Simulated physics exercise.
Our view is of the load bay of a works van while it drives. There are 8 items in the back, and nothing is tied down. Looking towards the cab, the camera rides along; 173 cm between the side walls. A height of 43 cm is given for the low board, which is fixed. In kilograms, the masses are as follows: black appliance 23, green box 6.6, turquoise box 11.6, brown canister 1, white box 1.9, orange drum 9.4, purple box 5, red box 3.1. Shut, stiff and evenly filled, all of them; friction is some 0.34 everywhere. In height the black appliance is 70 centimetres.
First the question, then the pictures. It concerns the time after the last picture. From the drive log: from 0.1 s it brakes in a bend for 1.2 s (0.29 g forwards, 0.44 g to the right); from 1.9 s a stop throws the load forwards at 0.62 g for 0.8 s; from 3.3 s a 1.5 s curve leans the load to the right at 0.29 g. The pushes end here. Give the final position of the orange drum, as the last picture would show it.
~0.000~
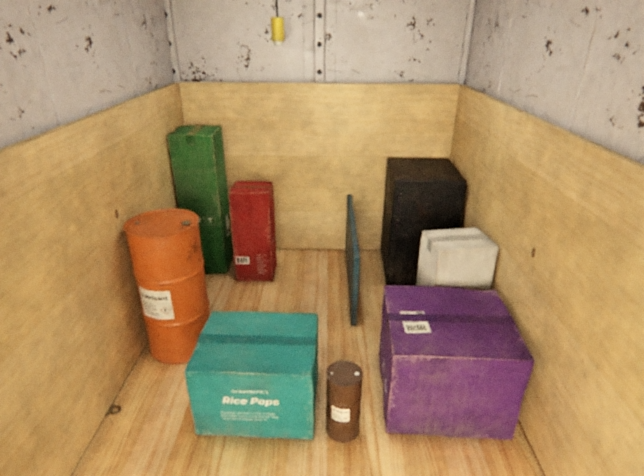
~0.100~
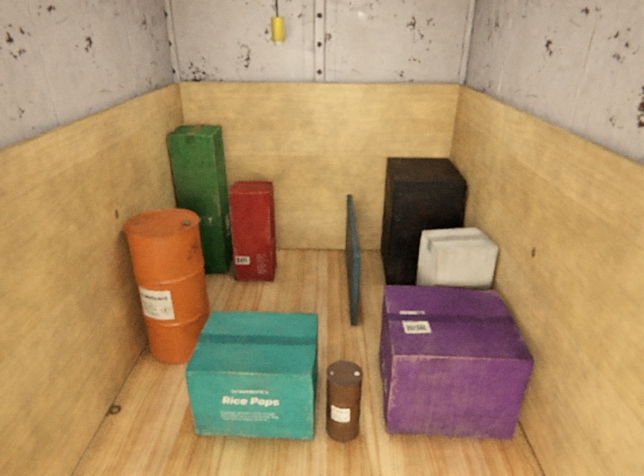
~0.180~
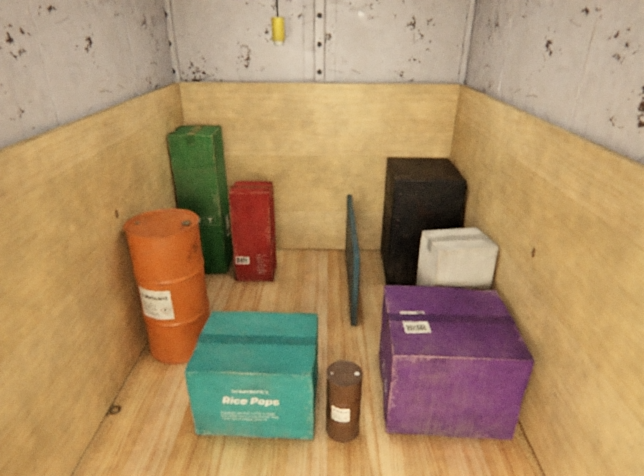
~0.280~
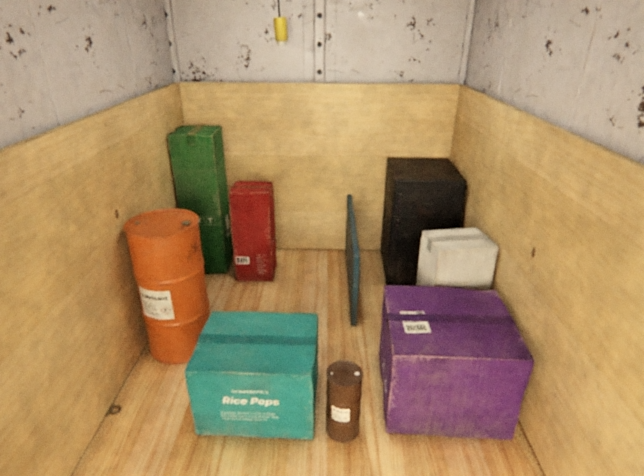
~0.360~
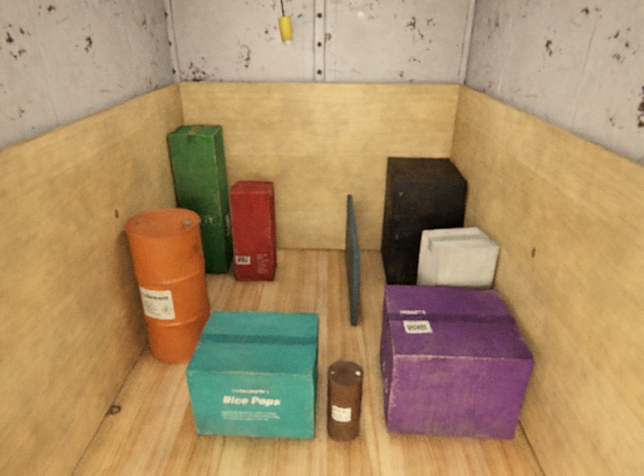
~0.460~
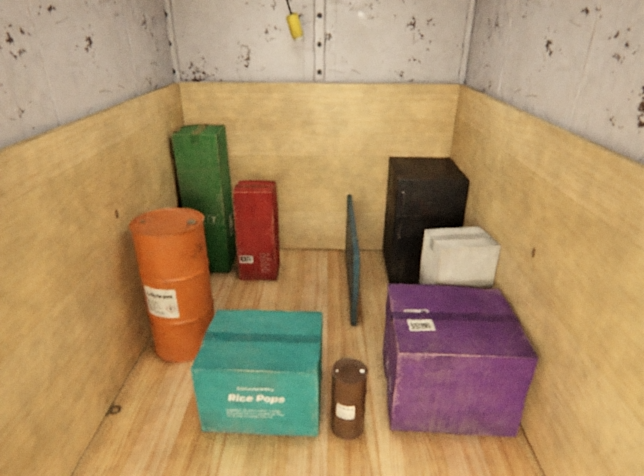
The orange drum ends up near (323, 232).
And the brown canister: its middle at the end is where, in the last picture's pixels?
It settles somewhere near (377, 356).
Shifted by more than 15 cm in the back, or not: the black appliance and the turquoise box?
The black appliance keeps its place; the turquoise box ends elsewhere.
Around 0.66 s, force 0.29 g forwards, 0.44 g right; orange drum shifted 12 cm near (197, 280); green box shifted 12 cm; brown canister shifted 12 cm.
Around 0.86 s, force 0.29 g forwards, 0.44 g right; orange drum shifted 29 cm near (230, 271); green box at 5° to upright; red box shifted 29 cm.
Around 1.06 s, force 0.28 g forwards, 0.42 g right; orange drum shifted 53 cm near (273, 258); green box at 19° to upright; red box shifted 49 cm.
Around 2.26 s, force 0.62 g forwards; orange drum shifted 95 cm near (323, 232); green box at 31° to upright; turquoise box shifted 49 cm.
Finally (5.4 s), not toppled but over 15 cm from the start, green box, turquoise box, brown canister, white box, orange drum and red box; the other 2 still in place (within 15 cm). In the last view, orange drum near (323, 232).
